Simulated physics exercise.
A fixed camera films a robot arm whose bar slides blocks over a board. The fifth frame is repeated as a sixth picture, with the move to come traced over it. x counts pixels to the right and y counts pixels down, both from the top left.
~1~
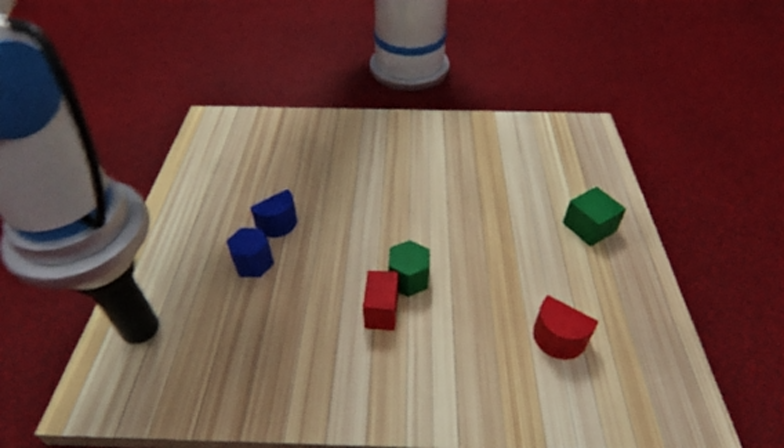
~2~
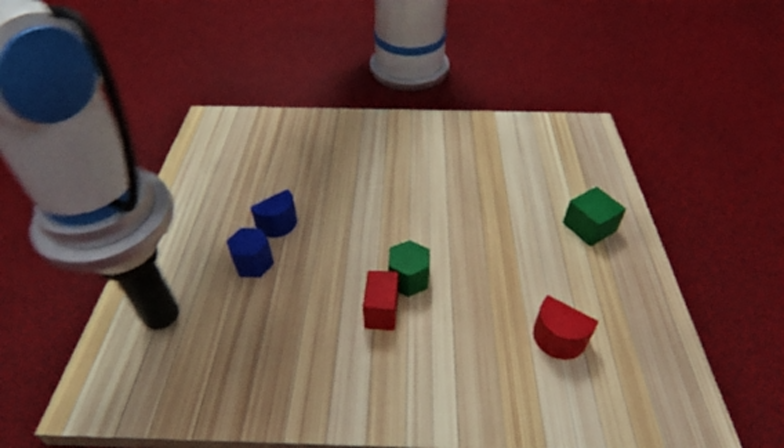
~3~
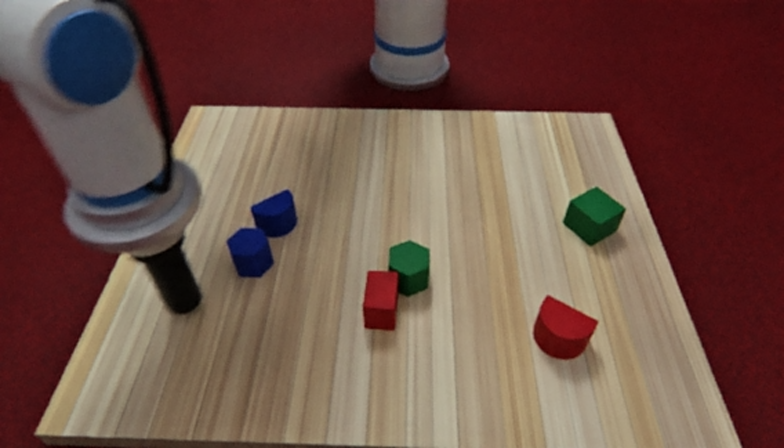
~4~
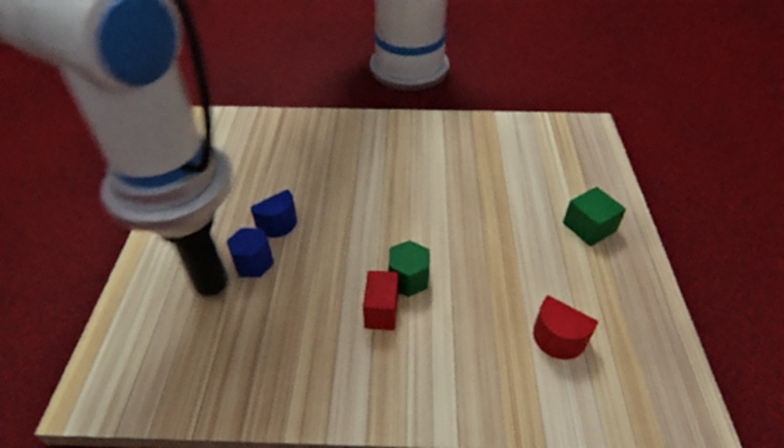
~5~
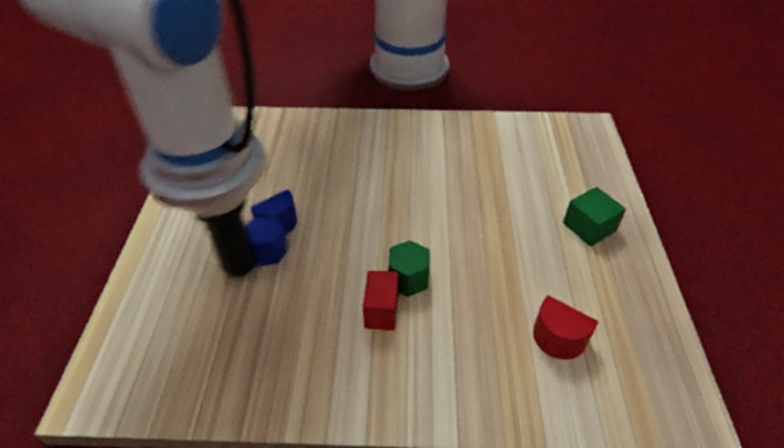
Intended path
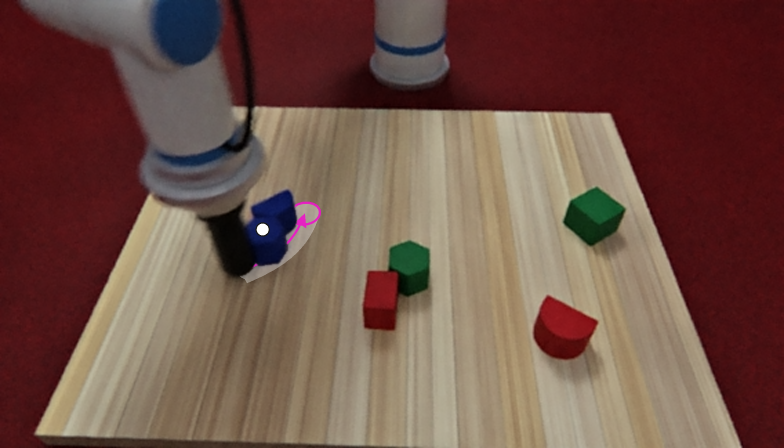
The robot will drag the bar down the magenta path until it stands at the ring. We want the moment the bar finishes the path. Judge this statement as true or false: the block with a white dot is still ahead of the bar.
True.
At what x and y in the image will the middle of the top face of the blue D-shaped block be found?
The middle of its upper face will lie at (277, 179).
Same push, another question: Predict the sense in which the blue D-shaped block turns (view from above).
Viewed from above: Anti-clockwise.
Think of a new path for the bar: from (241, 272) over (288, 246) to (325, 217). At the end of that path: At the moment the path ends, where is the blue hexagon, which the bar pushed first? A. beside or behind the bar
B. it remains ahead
The correct letter is B.
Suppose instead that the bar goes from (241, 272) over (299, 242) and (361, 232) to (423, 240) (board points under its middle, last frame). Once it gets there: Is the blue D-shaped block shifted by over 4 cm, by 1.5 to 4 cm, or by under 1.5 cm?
The 1.5 to 4 cm band.
The line goes from (241, 272) via (271, 256) and (293, 236), ending at (305, 213); the dot is on the blue hexagon.
What follows on the original path. One third of the way, bar (270, 250); blue hexagon (290, 213), turned 15° anticlockwise; blue D-shaped block (279, 192), turned 15° anticlockwise.
Two thirds of the way, bar (292, 229); blue hexagon (311, 193), turned 20° anticlockwise; blue D-shaped block (279, 185), turned 30° anticlockwise.
At the end, bar (304, 207); blue hexagon (327, 176); blue D-shaped block (277, 179), turned 50° anticlockwise.
